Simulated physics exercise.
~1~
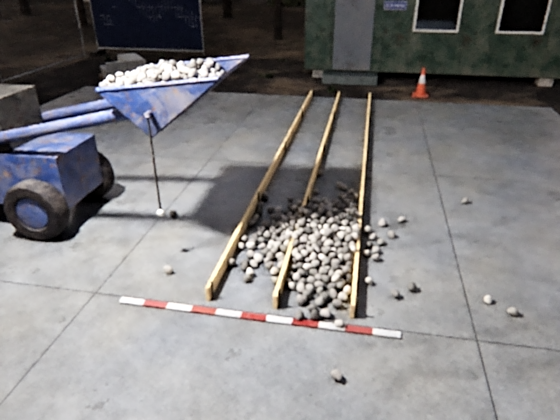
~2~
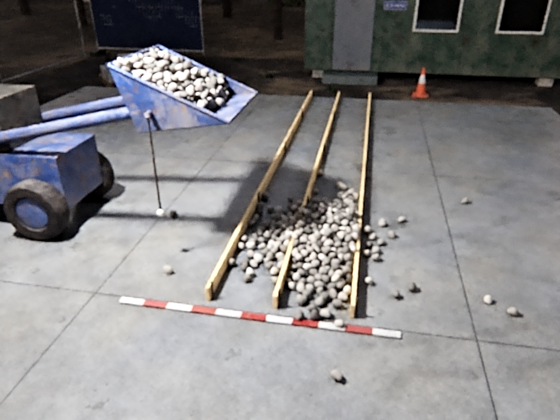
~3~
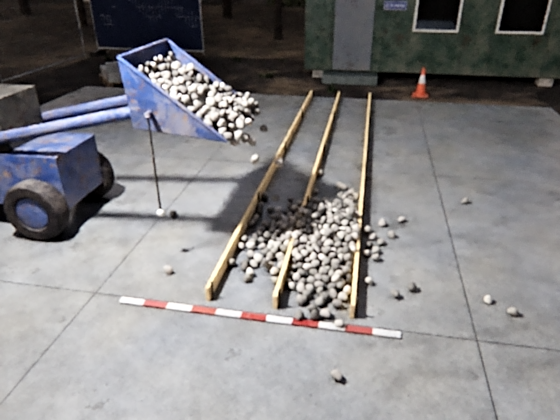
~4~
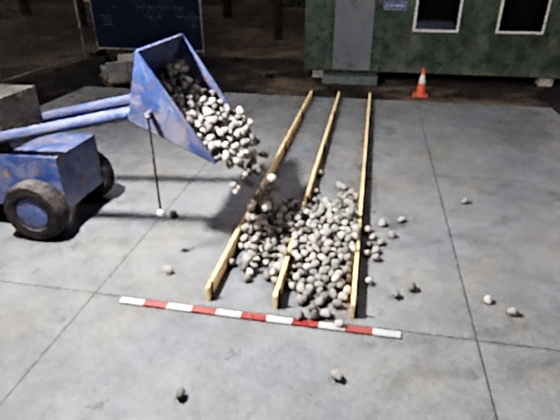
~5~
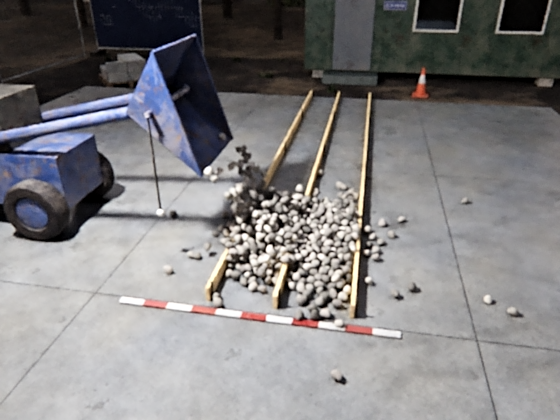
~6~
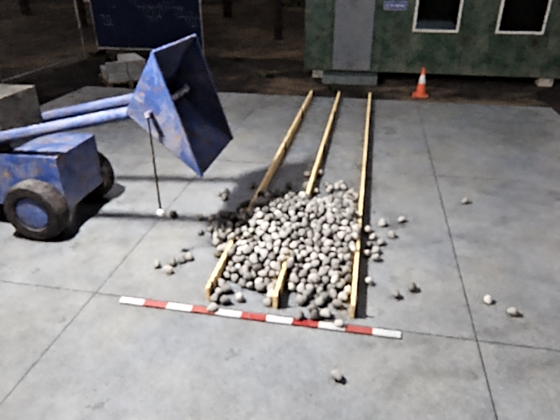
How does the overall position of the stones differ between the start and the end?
At the start the stones are split between the raised bucket at upper left and the heap among the boards. By the end the bucket's stones are on the floor, so the stones as a whole sit lower and slightly further right.
The footage shows a blue loader at left tipping its bucket of round stones steeply down to the right, spilling them beside an earlier heap among three wooden boards. The bucket ends empty, with stones filling much of the left bay and some lying outside it.
